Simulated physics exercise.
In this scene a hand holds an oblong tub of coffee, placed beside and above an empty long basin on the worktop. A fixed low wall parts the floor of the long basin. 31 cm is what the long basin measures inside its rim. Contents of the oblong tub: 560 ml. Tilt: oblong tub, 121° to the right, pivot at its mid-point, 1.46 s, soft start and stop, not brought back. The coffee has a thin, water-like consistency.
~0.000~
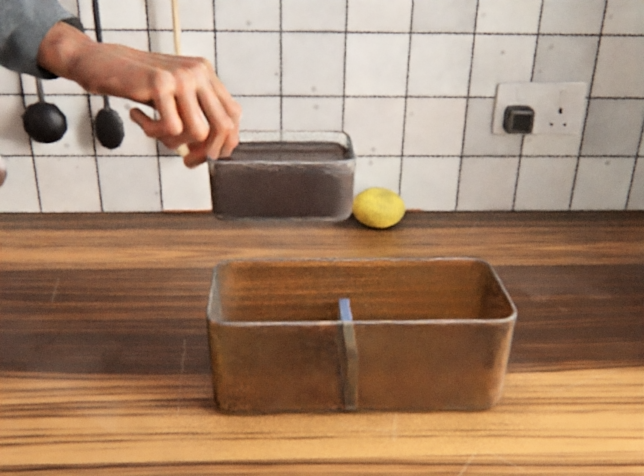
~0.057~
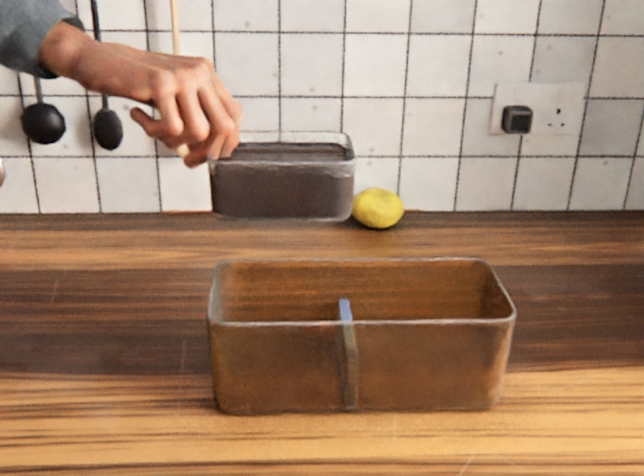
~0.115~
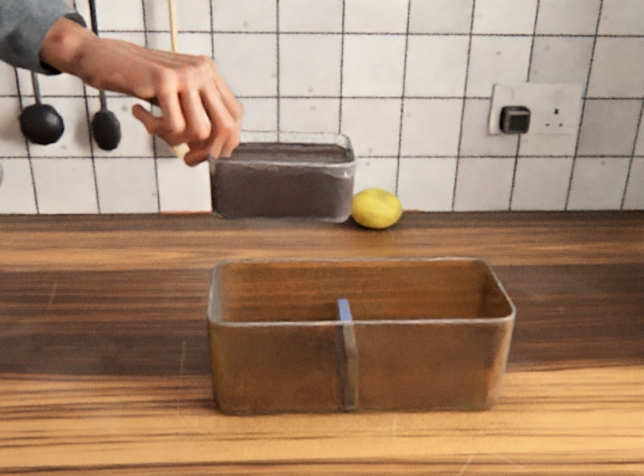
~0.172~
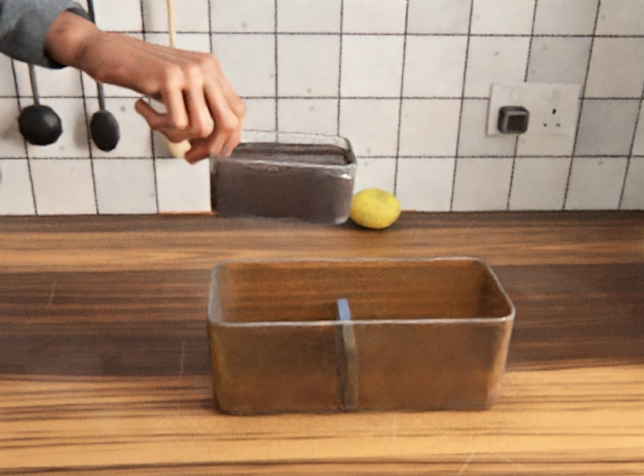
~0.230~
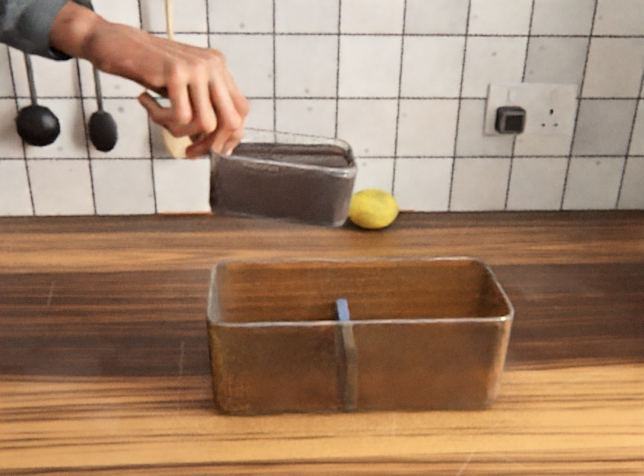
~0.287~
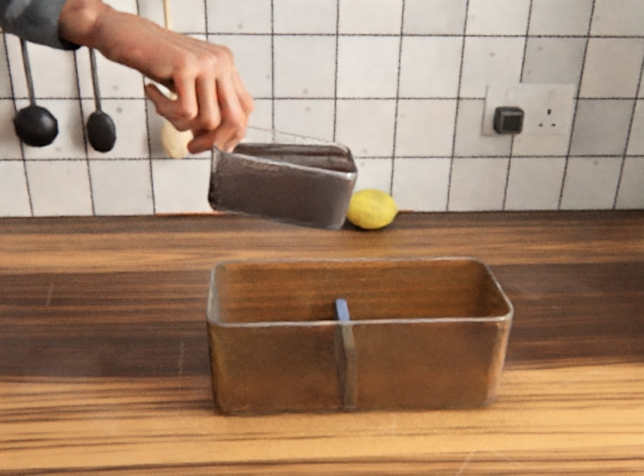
A hand holding an oblong tub of dark liquid above and behind an empty long basin on a wooden worktop keeps it level at first, then gradually tilts it slightly clockwise, its right end dipping beside a yellow lemon.
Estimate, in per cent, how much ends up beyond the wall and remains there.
Roughly 84 % ends up beyond the wall.
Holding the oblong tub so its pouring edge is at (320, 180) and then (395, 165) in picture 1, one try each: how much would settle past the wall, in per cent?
Respectively 70 and 95 %.
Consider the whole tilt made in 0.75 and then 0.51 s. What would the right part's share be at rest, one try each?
In order, 80 and 80 per cent.
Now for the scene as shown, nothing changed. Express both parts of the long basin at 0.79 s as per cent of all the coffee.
Left roughly 0, right roughly 34.
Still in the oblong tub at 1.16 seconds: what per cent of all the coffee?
3 per cent or thereabouts.
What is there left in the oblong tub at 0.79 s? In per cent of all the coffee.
Roughly 30 per cent.
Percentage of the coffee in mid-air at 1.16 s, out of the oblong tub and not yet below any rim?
4 per cent or so.
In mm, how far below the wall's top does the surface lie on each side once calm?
Noted: Left near 56 mm, right near 36 mm.
By 0.79 s the tilt is 68° and 30 per cent is still to pour, 0 is left of the wall and 35 right of it.
By 1.16 s the tilt is 109° and 3 per cent is still to pour, 9 is left of the wall and 84 right of it.
By 1.54 s the tilt is 121° and 0 per cent is still to pour, 15 is left of the wall and 84 right of it.
By 1.96 s the tilt is 121° and 0 per cent is still to pour, 15 is left of the wall and 84 right of it.
At rest 15 per cent lies left of the wall, 84 right of it and 1 outside.
